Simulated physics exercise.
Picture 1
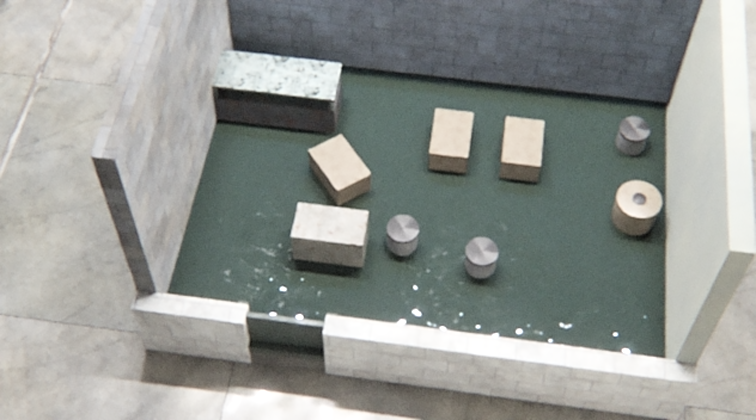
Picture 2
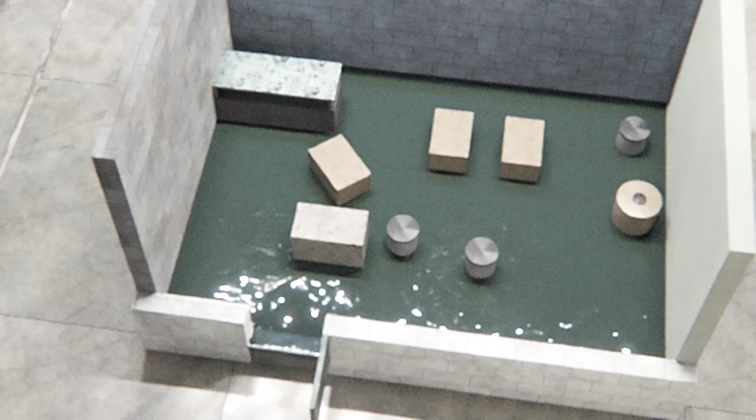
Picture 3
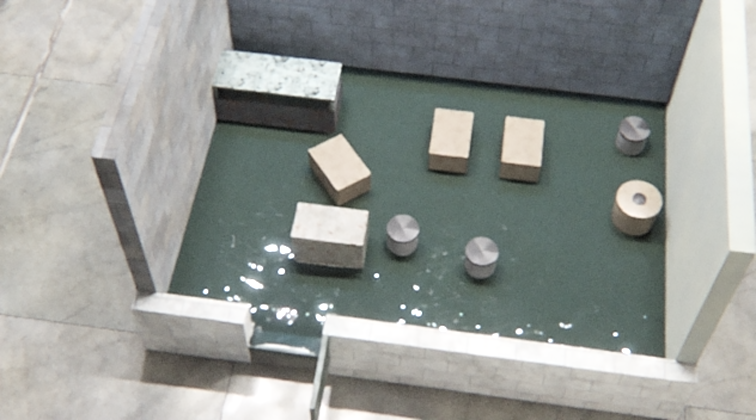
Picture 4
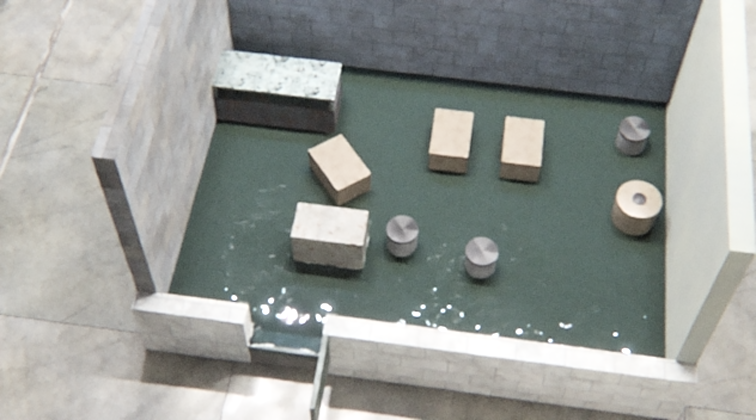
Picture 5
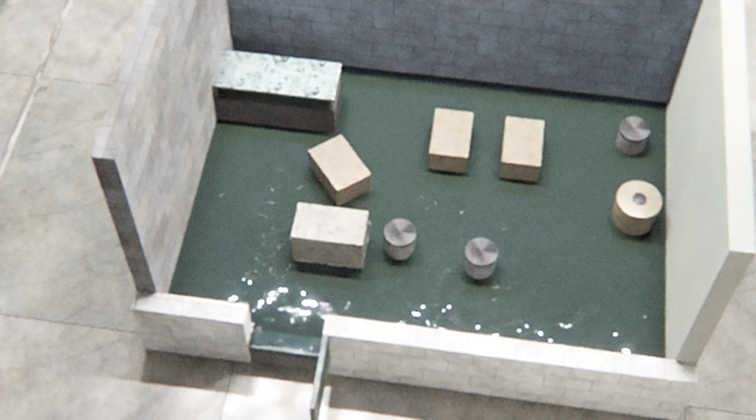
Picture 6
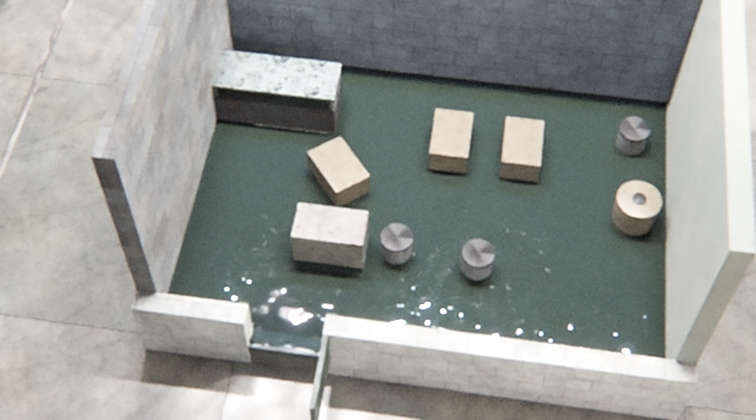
In a flooded walled room, water ripples near the gap while two pails shift slightly.
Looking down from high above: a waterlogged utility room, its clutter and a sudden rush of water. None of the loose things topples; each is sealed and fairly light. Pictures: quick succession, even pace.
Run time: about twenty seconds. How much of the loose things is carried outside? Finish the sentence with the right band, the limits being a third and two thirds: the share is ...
The share is from a third to two thirds.
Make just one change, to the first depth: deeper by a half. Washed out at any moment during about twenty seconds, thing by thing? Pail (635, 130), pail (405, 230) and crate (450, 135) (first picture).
As listed: Remained, escaped, remained.
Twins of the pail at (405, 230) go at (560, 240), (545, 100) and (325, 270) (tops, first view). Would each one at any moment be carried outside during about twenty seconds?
Copy by copy, in the order given: Not carried off, not carried off, swept away.
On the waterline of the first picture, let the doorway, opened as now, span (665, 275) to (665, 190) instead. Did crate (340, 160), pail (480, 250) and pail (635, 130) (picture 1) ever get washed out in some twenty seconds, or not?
Going through them in turn: Remains behind; escaped; escaped.
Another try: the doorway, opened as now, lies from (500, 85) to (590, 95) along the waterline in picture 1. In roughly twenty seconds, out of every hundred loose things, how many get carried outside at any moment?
70 per cent or so.
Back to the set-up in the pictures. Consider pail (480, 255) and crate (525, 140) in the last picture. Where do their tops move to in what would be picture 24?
First one at roughly (405, 281), second at roughly (498, 153).
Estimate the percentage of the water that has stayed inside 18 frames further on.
Close to 80 percent of it stays.
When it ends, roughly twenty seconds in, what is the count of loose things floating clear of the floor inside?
The tally stands at 4.
A moment on, 0 of 7 are out; 7 afloat.
Next, 1 of 7 are out; 6 afloat.
Later, 3 of 7 are out; 4 afloat.
In the end, 3 of 7 are out; 4 afloat.
